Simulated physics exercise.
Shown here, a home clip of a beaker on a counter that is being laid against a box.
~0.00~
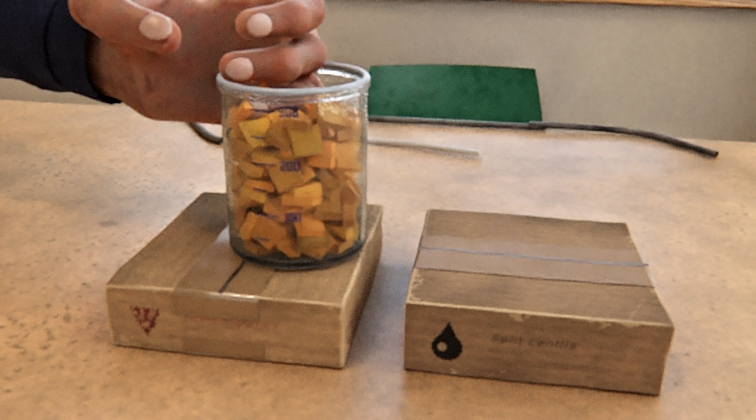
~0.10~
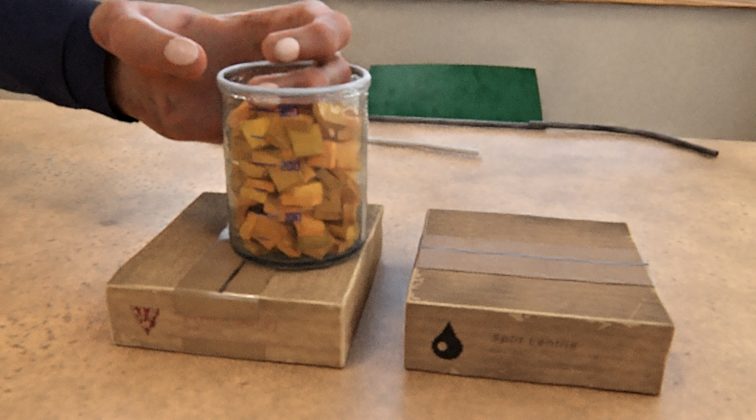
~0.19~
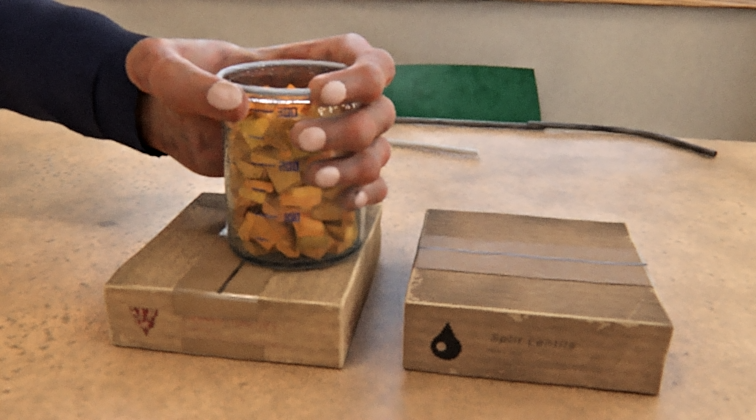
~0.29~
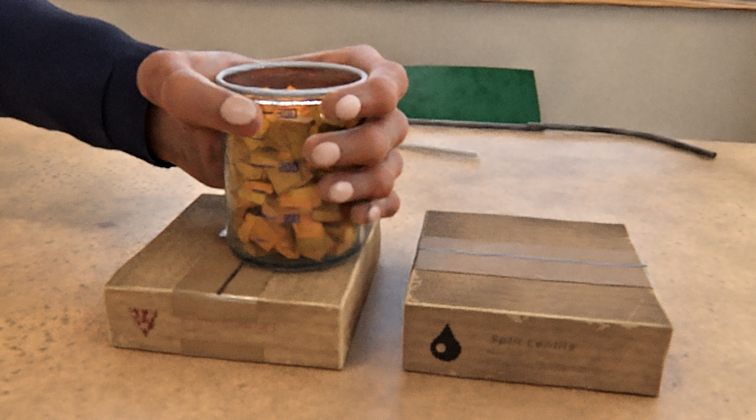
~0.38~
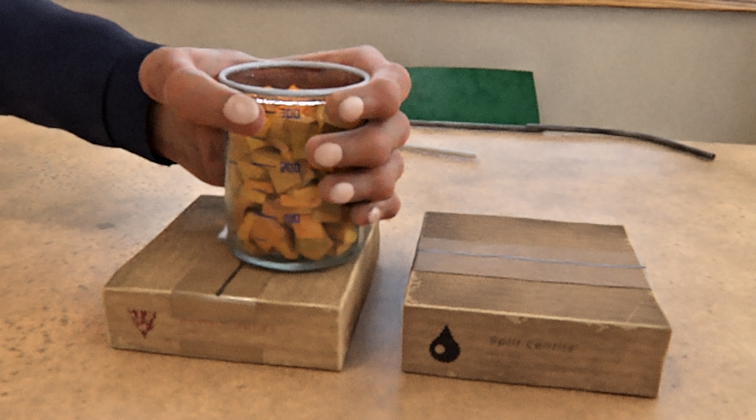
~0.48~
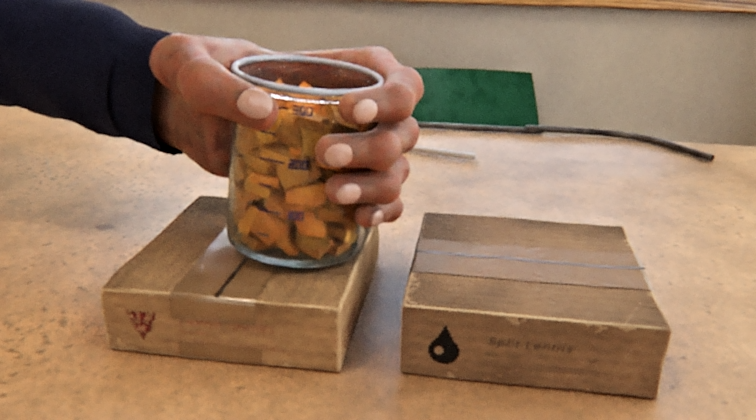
A hand moves around a glass of orange pieces on a box and tilts it slightly.
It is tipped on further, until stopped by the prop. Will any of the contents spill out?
Yes - it overflows.
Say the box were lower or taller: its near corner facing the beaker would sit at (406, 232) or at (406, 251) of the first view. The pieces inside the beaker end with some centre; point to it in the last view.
First try at (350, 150), second try at (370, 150).
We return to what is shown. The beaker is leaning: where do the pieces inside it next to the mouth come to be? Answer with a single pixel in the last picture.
Near (532, 233).
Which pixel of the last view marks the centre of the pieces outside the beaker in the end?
The middle ends up near (583, 257) in the last picture.
By 0.78 s, the beaker leans 29°; everything is still inside.
By 1.15 s, the beaker leans 58°; everything is still inside.
By 1.55 s, the beaker leans 85°; a stray few of the small crackers out of it.
When it is over (2.1 s), the beaker rests on the box at 86°; a small part of the small crackers out of it.
